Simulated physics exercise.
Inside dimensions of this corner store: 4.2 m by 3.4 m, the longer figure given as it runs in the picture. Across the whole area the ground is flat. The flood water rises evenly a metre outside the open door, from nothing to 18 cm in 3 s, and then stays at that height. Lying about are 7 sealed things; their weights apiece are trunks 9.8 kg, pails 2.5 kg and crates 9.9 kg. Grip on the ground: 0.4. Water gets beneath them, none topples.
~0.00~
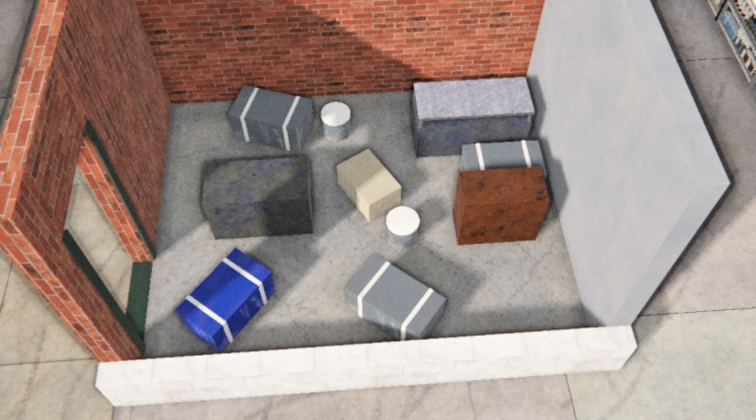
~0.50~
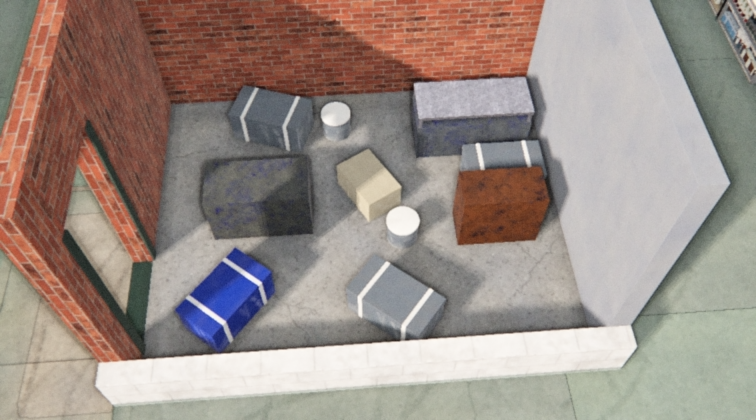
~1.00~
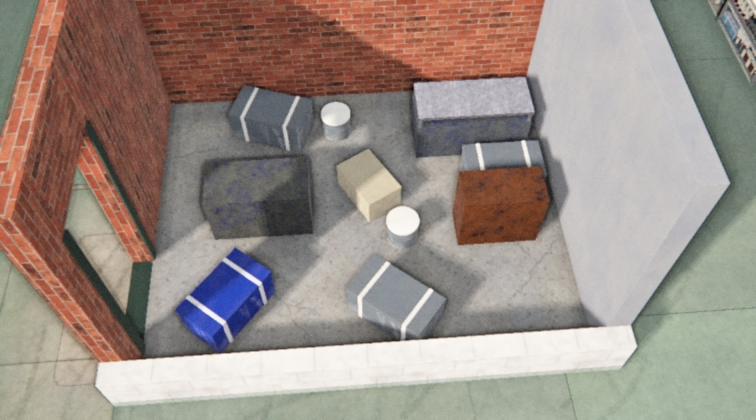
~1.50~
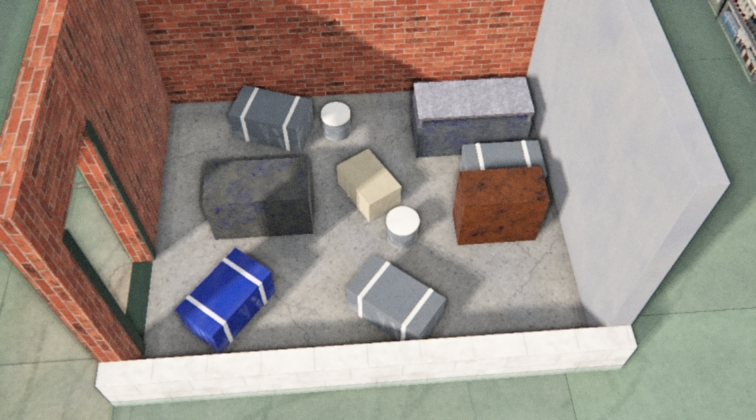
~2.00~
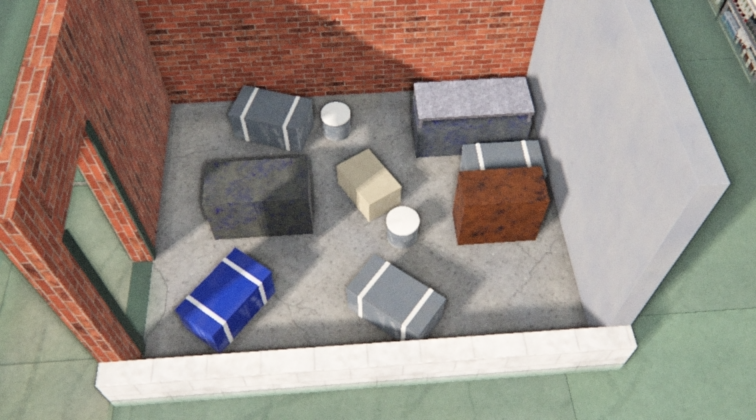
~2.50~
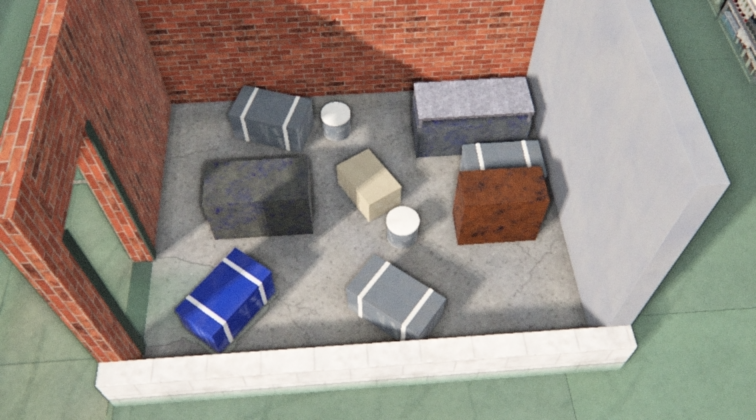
The clip shows a walled room, seen from above, with a blue trunk, grey trunks, crates and pale pails on its concrete floor; the paving outside turns greenish, while the objects inside show no visible movement.
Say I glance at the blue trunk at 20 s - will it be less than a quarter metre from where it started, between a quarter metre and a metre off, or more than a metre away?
It is swept a long way.
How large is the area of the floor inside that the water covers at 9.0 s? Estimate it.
Roughly 11.5 m2 of it is wet.
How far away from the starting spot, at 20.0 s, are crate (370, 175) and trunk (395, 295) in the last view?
In that order: 150 cm, 150 cm.
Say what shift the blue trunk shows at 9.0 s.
250 cm or so by then.
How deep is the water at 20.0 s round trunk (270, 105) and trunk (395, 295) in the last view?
About 13 and 17 cm.
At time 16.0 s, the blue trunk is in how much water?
Somewhere close to 15 cm.
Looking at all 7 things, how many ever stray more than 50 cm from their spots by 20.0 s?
6 of them.
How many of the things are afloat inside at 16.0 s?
Of them, 7.
After 4.0 s the blue trunk is near (314, 302), 0.8 m from its start, aground; 0 afloat.
After 9.0 s the blue trunk is near (509, 251), 2.6 m from its start, afloat; 3 afloat.
After 16.0 s the blue trunk is near (506, 252), 2.6 m from its start, afloat; 7 afloat.
After 20.0 s the blue trunk is near (503, 259), 2.5 m from its start, afloat; 7 afloat.
